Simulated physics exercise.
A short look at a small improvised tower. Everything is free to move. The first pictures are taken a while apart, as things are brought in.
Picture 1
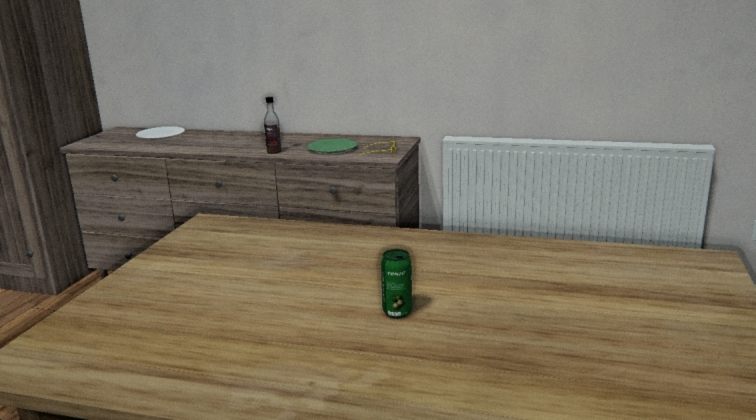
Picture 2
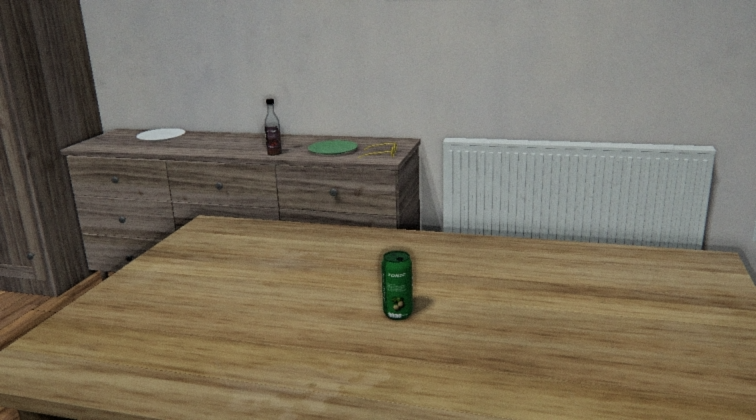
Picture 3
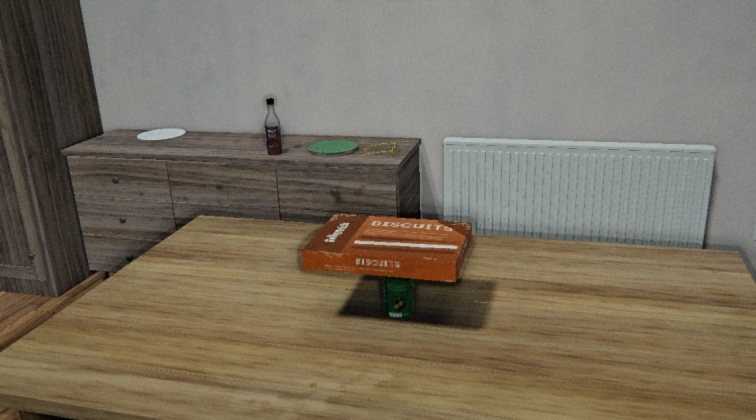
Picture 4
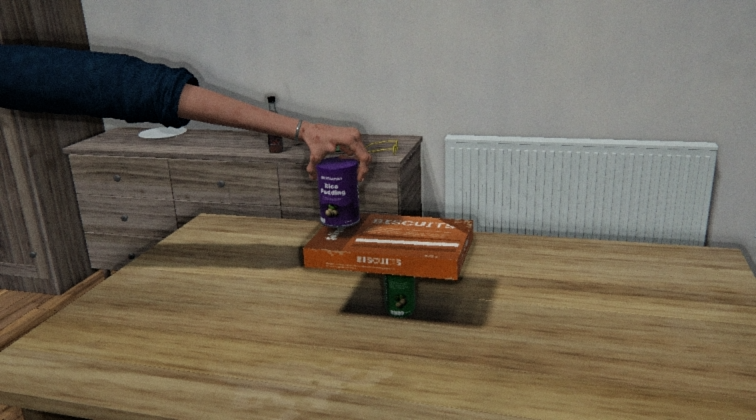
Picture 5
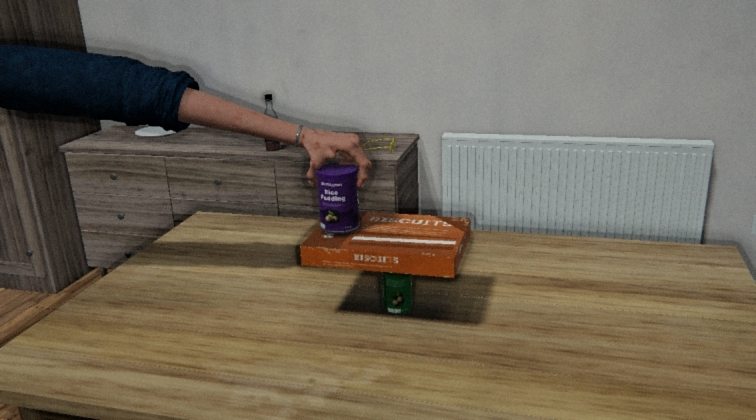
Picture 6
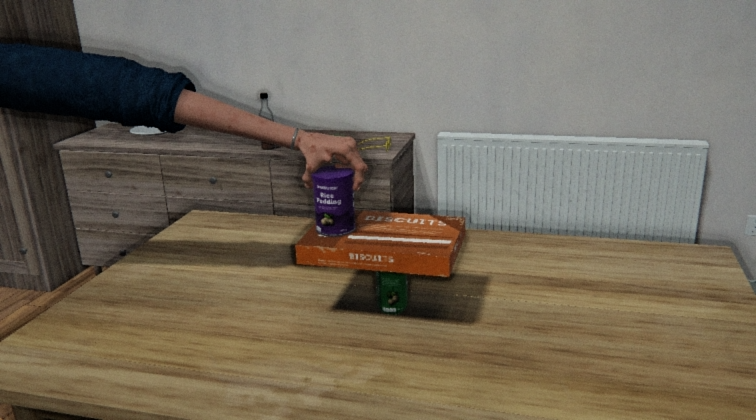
An arm reached in from the left and lowered a purple tin onto the left side of an orange biscuits packet, which had appeared on top of a green can on the wooden table.
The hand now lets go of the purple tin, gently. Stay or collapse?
The stack loses its balance.
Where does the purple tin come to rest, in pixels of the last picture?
Near (288, 281).
Then, 0.40 s past the last view, purple tin now fallen; orange packet rocked 70° from its first pose.
Then, 0.80 s past the last view, orange packet upside down.
Finally, fallen, purple tin and orange packet; green can still in place. Final places as the last picture's camera would see them, purple tin near (288, 280). The stack comes apart.
